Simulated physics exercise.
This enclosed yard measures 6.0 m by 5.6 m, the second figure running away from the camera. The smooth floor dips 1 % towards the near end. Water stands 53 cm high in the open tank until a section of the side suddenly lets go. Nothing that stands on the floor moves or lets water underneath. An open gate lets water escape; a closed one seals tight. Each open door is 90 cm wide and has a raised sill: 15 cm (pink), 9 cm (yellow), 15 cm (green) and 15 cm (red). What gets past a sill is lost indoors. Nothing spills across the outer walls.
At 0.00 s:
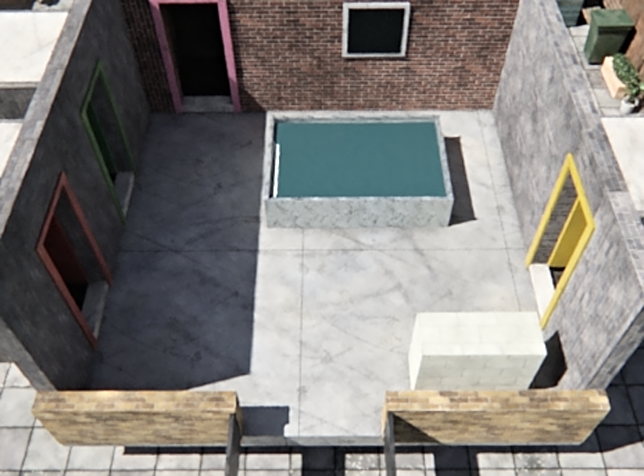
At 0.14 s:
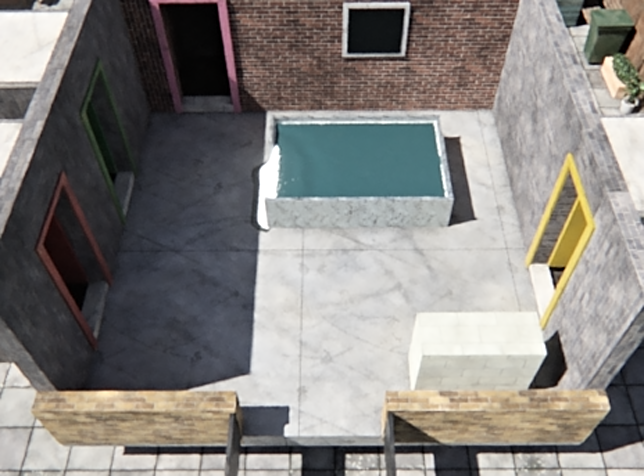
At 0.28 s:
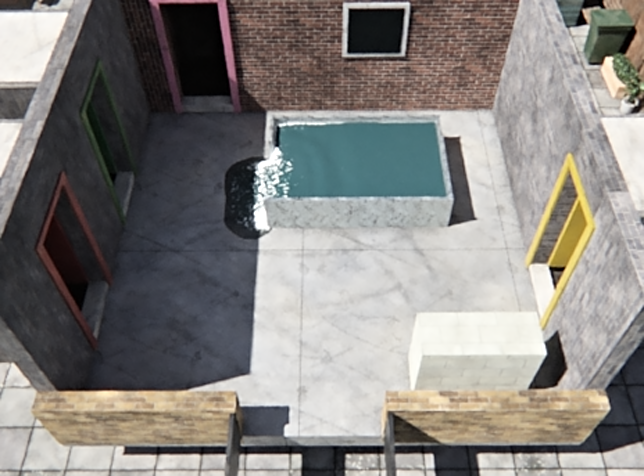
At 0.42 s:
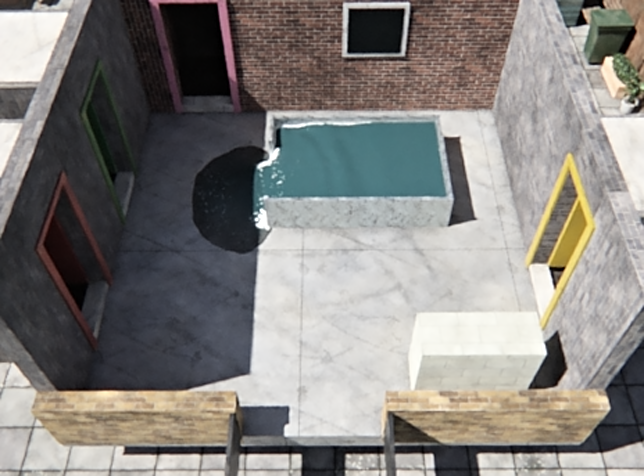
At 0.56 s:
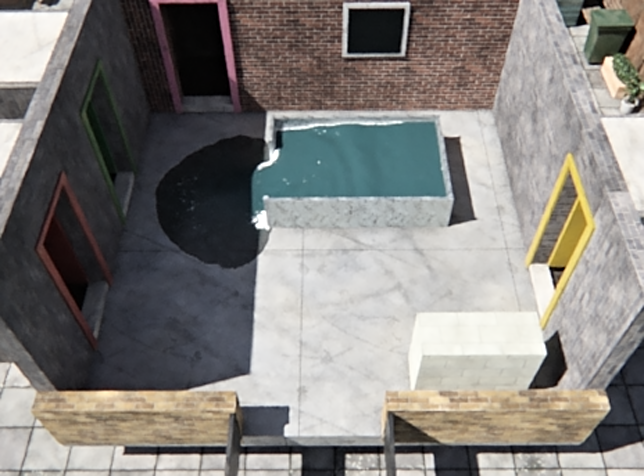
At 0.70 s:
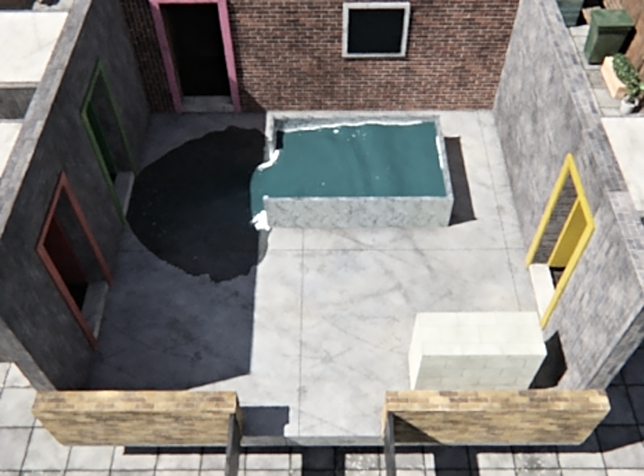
The clip opens on a walled yard with a still, water-filled open tank near the brick back wall and a pale block at the lower right. Water pours over the tank's left end, splashing white onto the floor. A dark, rounded pool then spreads steadily leftward across the shaded floor.
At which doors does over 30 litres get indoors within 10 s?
Door by door: At the pink door it keeps below the limit; at the yellow door it does not reach the limit; at the green door it passes the limit; at the red door it stays under the limit.
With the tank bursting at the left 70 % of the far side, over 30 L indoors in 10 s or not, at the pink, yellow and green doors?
Then: Pink under, yellow under, green not over.
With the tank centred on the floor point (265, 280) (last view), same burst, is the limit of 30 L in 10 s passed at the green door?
Against that limit: Green below.
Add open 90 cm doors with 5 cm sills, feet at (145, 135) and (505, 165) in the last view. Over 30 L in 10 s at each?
In turn: Over, below.
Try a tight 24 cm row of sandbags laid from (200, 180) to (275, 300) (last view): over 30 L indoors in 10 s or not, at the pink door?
Then: Pink over.
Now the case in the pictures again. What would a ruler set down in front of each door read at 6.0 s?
In cm: Pink 8, yellow 1, green 13, red 8.
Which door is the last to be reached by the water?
It is the yellow one.
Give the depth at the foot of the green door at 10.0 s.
About 7.0 cm.
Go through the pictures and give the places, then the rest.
The first picture shows the open tank at (356, 159) is whole and still, 53 cm deep.
In the second picture, water pours out at (272, 188) and has run 0.6 m, to a hidden place; typically 6 cm deep outside, 53 cm at the open tank's back.
In the third picture, water pours out at (272, 189) and has run 0.8 m, to (238, 230); typically 9 cm deep outside, 53 cm at the open tank's back.
In the fourth picture, water pours out at (272, 189) and has run 1.2 m, to (203, 175); typically 7 cm deep outside, 53 cm at the open tank's back.
In the fifth picture, water pours out at (272, 189) and has run 1.8 m, to (164, 186); typically 5 cm deep outside, 53 cm at the open tank's back.
In the sixth picture, water pours out at (272, 189) and has run 2.2 m, to (134, 186); typically 4 cm deep outside, 54 cm at the open tank's back.
After 1.4 s water covers 25 % of the floor and is deepest (30 cm) near (129, 206); pink door 1 cm at the sill, 0 L in, yellow door not reached, green door 28 cm at the sill, 29 L in, red door not reached.
After 2.2 s water covers 30 % of the floor and is deepest (29 cm) near (129, 206); pink door 5 cm at the sill, 0 L in, yellow door not reached, green door 28 cm at the sill, 78 L in, red door 16 cm at the sill, 0 L in.
After 3.5 s water covers 45 % of the floor and is deepest (28 cm) near (83, 404); pink door 12 cm at the sill, 0 L in, yellow door not reached, green door 22 cm at the sill, 144 L in, red door 13 cm at the sill, 2 L in.
After 6.0 s water covers 80 % of the floor and is deepest (16 cm) near (83, 404); pink door 8 cm at the sill, 1 L in, yellow door not reached, green door 13 cm at the sill, 160 L in, red door 8 cm at the sill, 2 L in.
After 10.0 s water covers 95 % of the floor and is deepest (12 cm) near (80, 417); pink door 5 cm at the sill, 1 L in, yellow door 10 cm at the sill, 0 L in, green door 7 cm at the sill, 160 L in, red door 7 cm at the sill, 2 L in.
